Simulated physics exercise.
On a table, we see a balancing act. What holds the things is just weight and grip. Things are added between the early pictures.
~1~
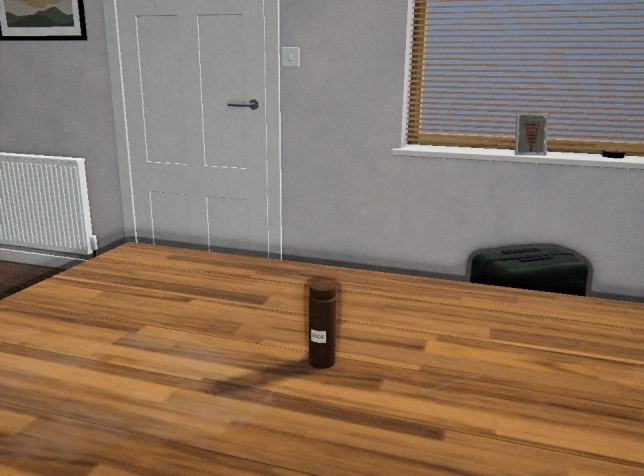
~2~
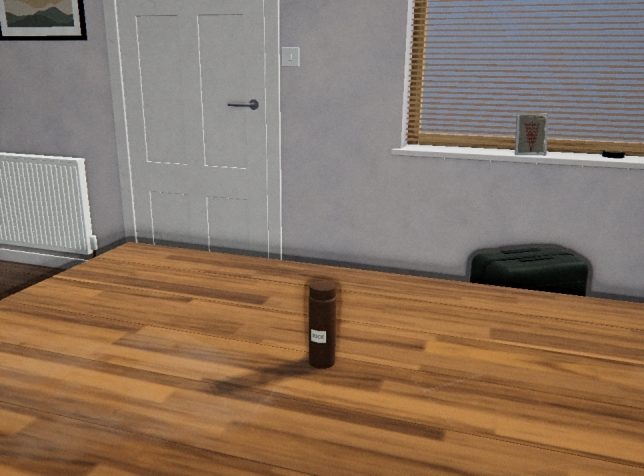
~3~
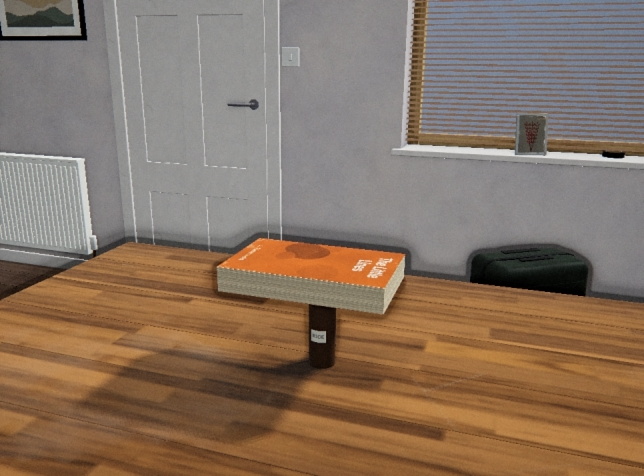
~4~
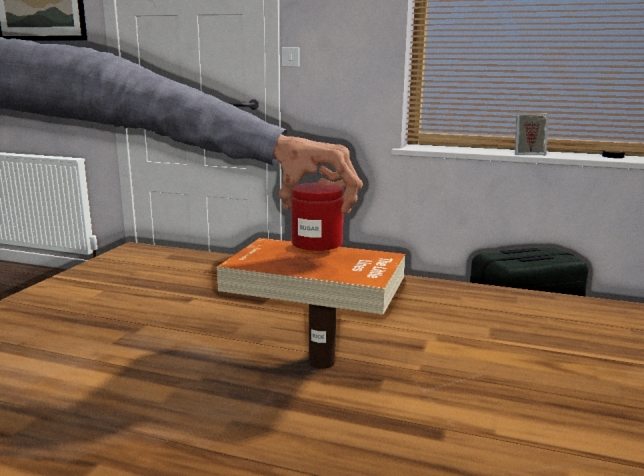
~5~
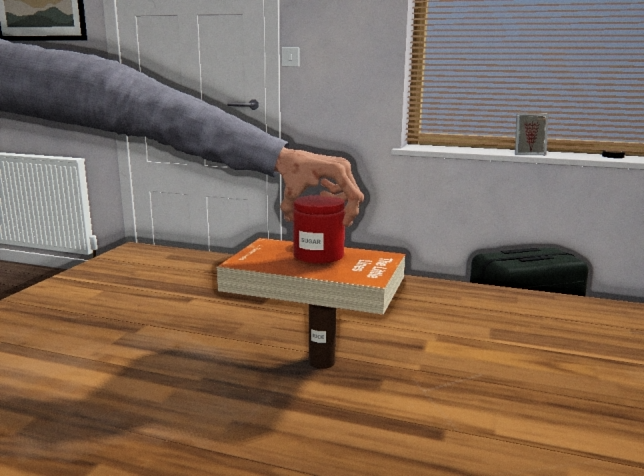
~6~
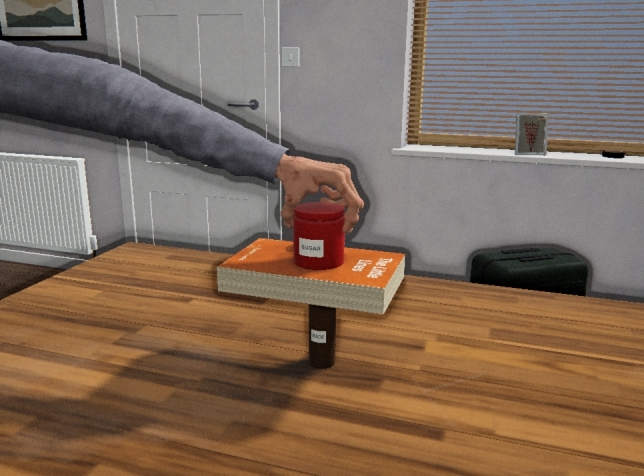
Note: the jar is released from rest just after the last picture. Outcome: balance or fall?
Result: Steady.
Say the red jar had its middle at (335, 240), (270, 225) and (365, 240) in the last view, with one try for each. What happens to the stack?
Try 1: Stands; try 2: Topples; try 3: Stands.
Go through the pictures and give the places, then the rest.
In the first picture, the last thing is not in view yet; brown shaker (322, 324).
In the second picture, the last thing is not in view yet; brown shaker (322, 324).
In the third picture, the last thing is not in view yet; brown shaker (322, 324).
In the fourth picture, on its way; red jar (317, 216); brown shaker (322, 324).
In the fifth picture, on its way; red jar (319, 229); brown shaker (322, 324).
In the sixth picture, set down, still held; red jar (319, 235); brown shaker (322, 324).
Then, 0.20 s later than the last frame, all is still.
Then, 0.40 s later than the last frame, red jar resting near (318, 235).
When it is over, all 3 as before. End places, in pixels of the last picture, red jar near (318, 235). The stack stays up.
